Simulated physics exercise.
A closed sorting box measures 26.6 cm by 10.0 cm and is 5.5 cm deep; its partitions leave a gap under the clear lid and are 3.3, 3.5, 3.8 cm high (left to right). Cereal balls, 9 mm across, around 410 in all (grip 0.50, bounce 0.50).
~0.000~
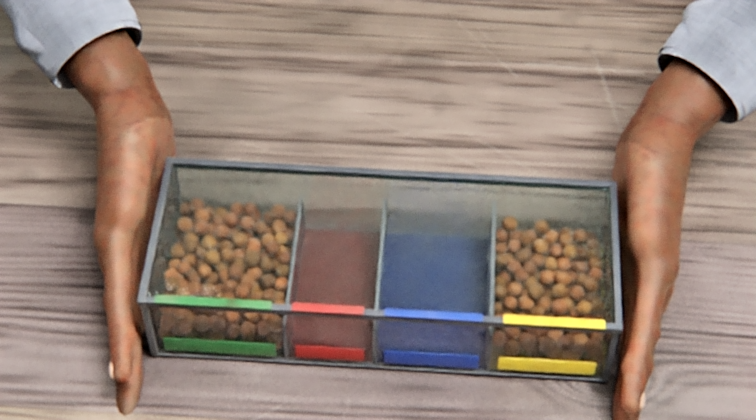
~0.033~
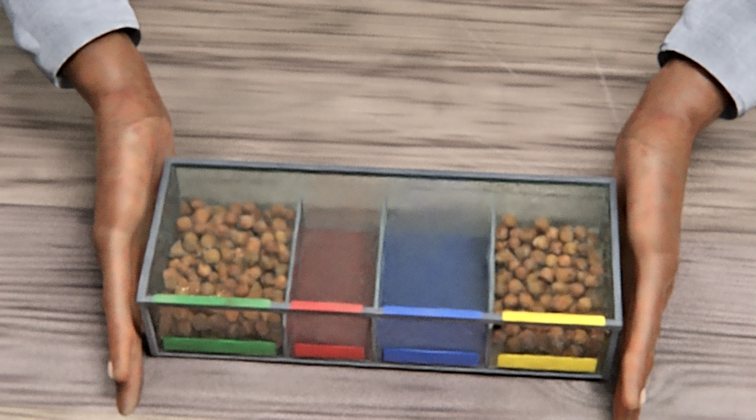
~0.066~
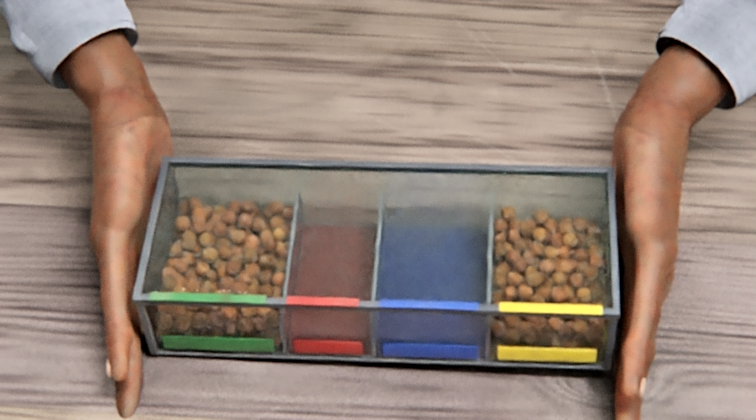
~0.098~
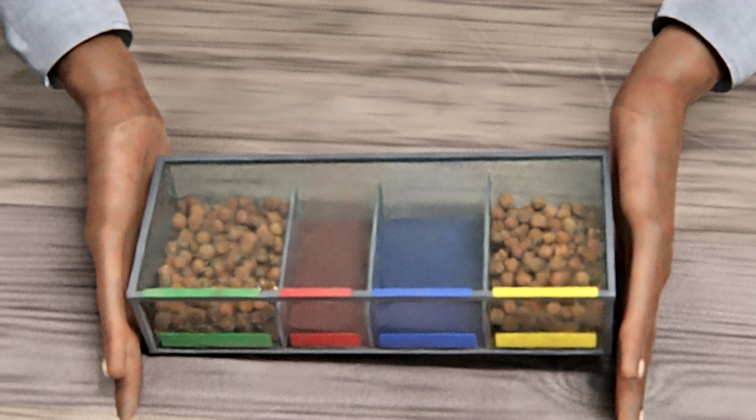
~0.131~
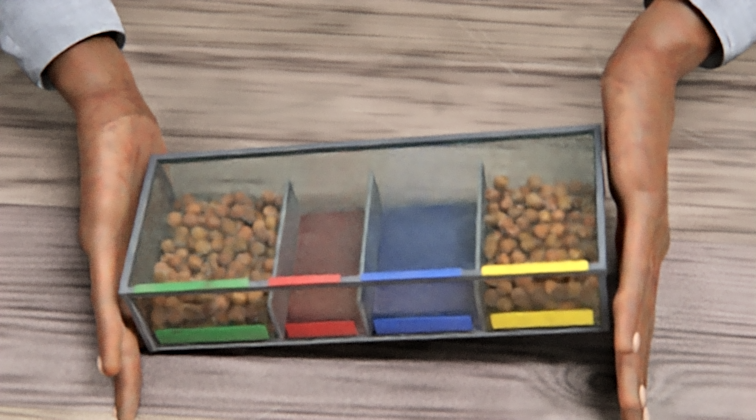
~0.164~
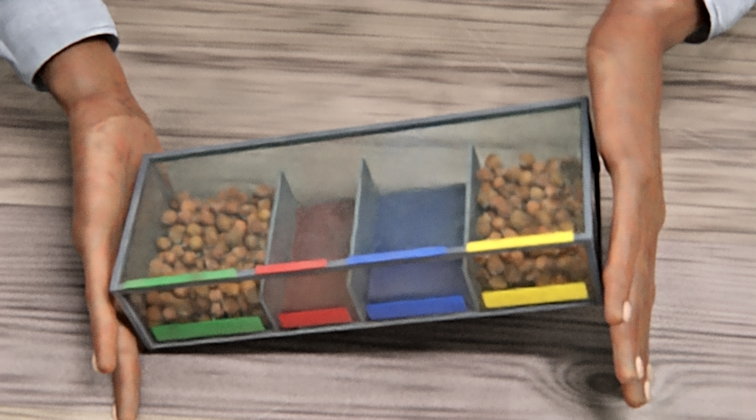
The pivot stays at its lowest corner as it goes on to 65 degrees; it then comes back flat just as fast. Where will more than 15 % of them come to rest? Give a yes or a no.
Red - no; blue - no; green - yes; yellow - yes.
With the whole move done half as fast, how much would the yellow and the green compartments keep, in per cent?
The yellow compartment would end with 35 per cent, the green one with 60 per cent.
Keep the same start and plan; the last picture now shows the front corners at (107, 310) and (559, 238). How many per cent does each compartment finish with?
Red 5, blue 5, green 60, yellow 35.
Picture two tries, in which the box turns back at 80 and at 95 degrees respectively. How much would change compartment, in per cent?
I'd expect close to 5 and then close to 10 per cent.
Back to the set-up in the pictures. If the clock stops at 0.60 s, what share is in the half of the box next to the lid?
Around 30 %.
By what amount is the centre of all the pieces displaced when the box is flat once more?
About 2.0 cm.
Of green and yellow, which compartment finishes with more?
Green comes out ahead.
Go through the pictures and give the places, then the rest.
In the first picture, box tilt 0 degrees, front corners at (146, 299) and (615, 326); green 60 %, yellow 40 %.
In the second picture, box tilt 1 degrees, front corners at (145, 298) and (614, 322).
In the third picture, box tilt 3 degrees, front corners at (141, 296) and (612, 311).
In the fourth picture, box tilt 6 degrees, front corners at (136, 294) and (608, 293), lowest corner left back.
In the fifth picture, box tilt 10 degrees, front corners at (127, 290) and (599, 266), lowest corner left back.
In the sixth picture, box tilt 15 degrees, front corners at (119, 287) and (585, 236), lowest corner left back; green 60 %, yellow 40 %. The box's pace is about 145 degrees a second.
After 0.60 s, tilt 64 degrees; blue 5 %, green 60 %, yellow 40 %.
After 0.89 s, tilt 26 degrees; red 5 %, blue 5 %, green 60 %, yellow 30 %.
Then, at 1.28 s, tilt 0 degrees; red 5 %, blue 5 %, green 60 %, yellow 30 %.
By 1.6 s all is still; red 5 %, blue 5 %, green 60 %, yellow 30 %.
